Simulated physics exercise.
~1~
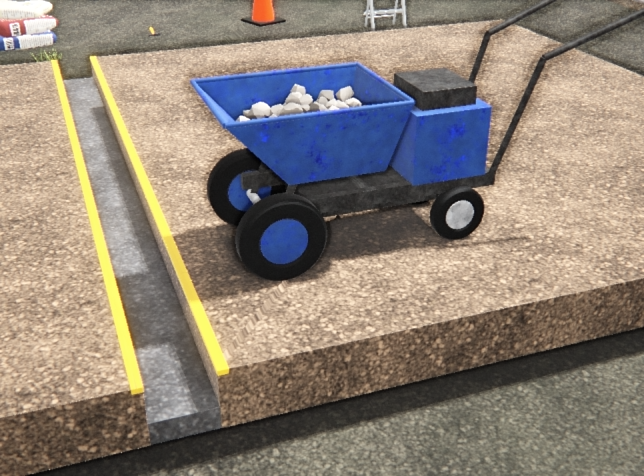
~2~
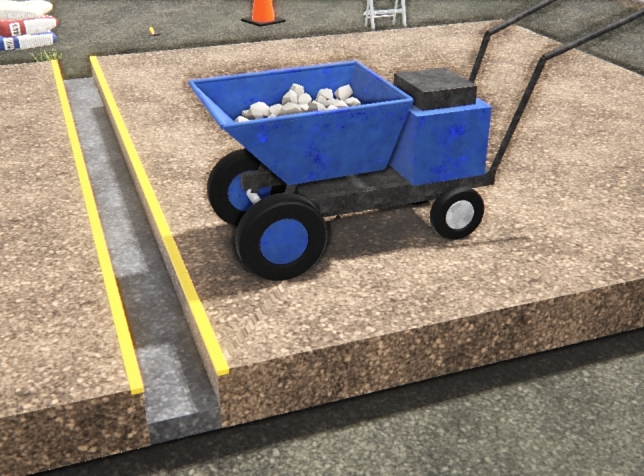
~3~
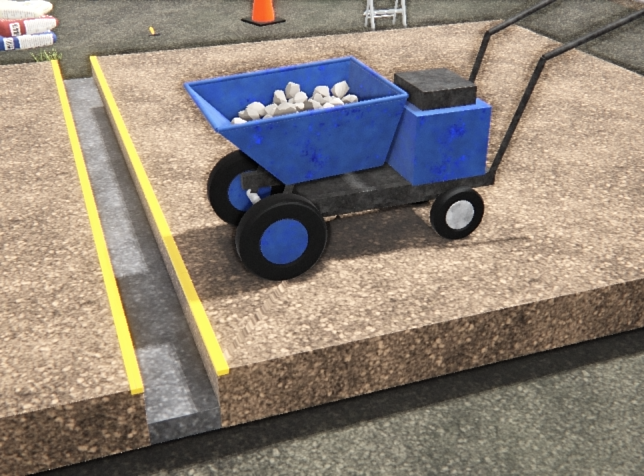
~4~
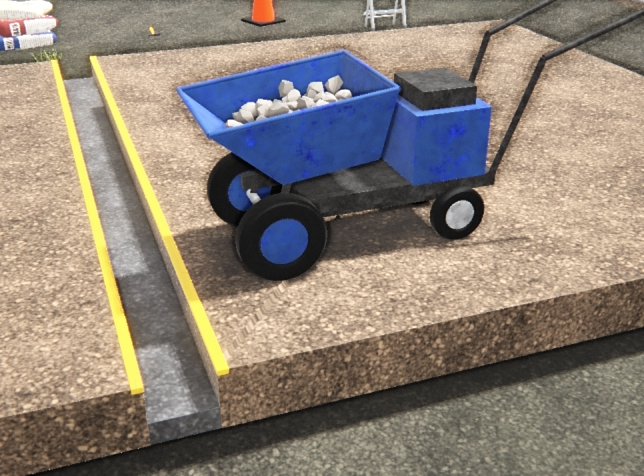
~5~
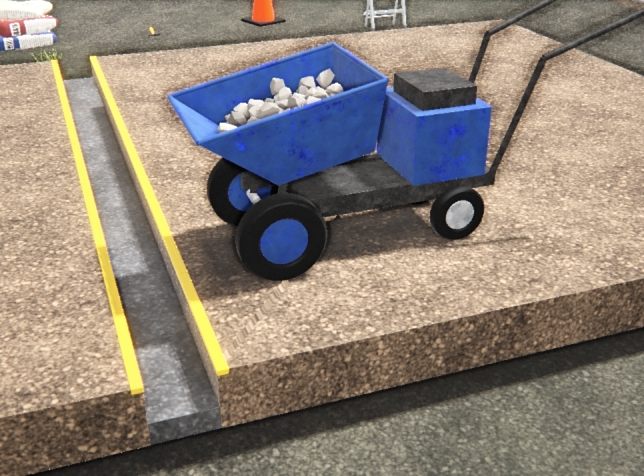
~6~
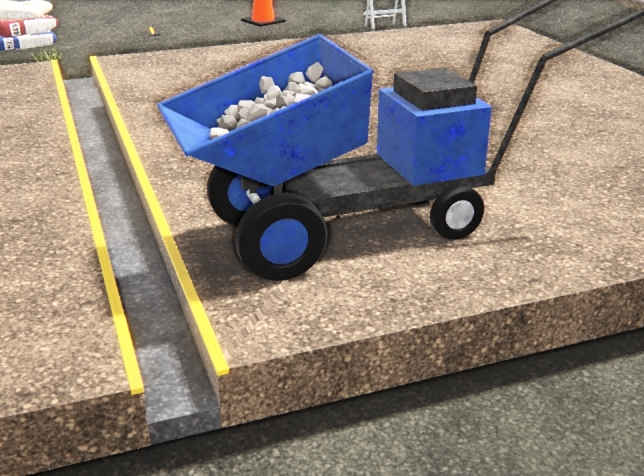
Blue powered barrow standing beside a narrow yellow-edged trench, its skip of broken stones tilting gradually forward to the left.
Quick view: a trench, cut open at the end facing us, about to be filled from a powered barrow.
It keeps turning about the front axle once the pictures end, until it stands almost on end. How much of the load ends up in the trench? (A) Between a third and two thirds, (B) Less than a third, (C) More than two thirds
Between a third and two thirds.
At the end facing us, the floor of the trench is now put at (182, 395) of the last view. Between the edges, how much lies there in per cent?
The share would be roughly 30 per cent.
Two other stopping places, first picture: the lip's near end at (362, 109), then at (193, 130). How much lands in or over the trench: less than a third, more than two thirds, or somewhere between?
For the first case, under a third; for the second case, under a third.
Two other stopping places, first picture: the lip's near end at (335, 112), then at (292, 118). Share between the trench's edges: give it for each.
Roughly 40 percent the first time, roughly 80 percent the second.
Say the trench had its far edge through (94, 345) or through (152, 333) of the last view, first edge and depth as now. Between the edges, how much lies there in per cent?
90 %, 0 %.
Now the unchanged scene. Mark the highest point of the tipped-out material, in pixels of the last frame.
Approximate top: (75, 270).
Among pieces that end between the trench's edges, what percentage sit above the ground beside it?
Around 5 per cent.
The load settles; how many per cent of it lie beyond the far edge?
It comes to close to 40 %.
Soon, skip tipped steeply; all in the skip.
A while on, skip tipped right over; most in the skip; a small part in or heaped over the trench; a small part beyond it.
Towards the end, skip tipped right over; a small part in the skip; about half in or heaped over the trench; about half beyond it.
Finally, skip tipped right over; about two thirds in or heaped over the trench; about a third beyond it.
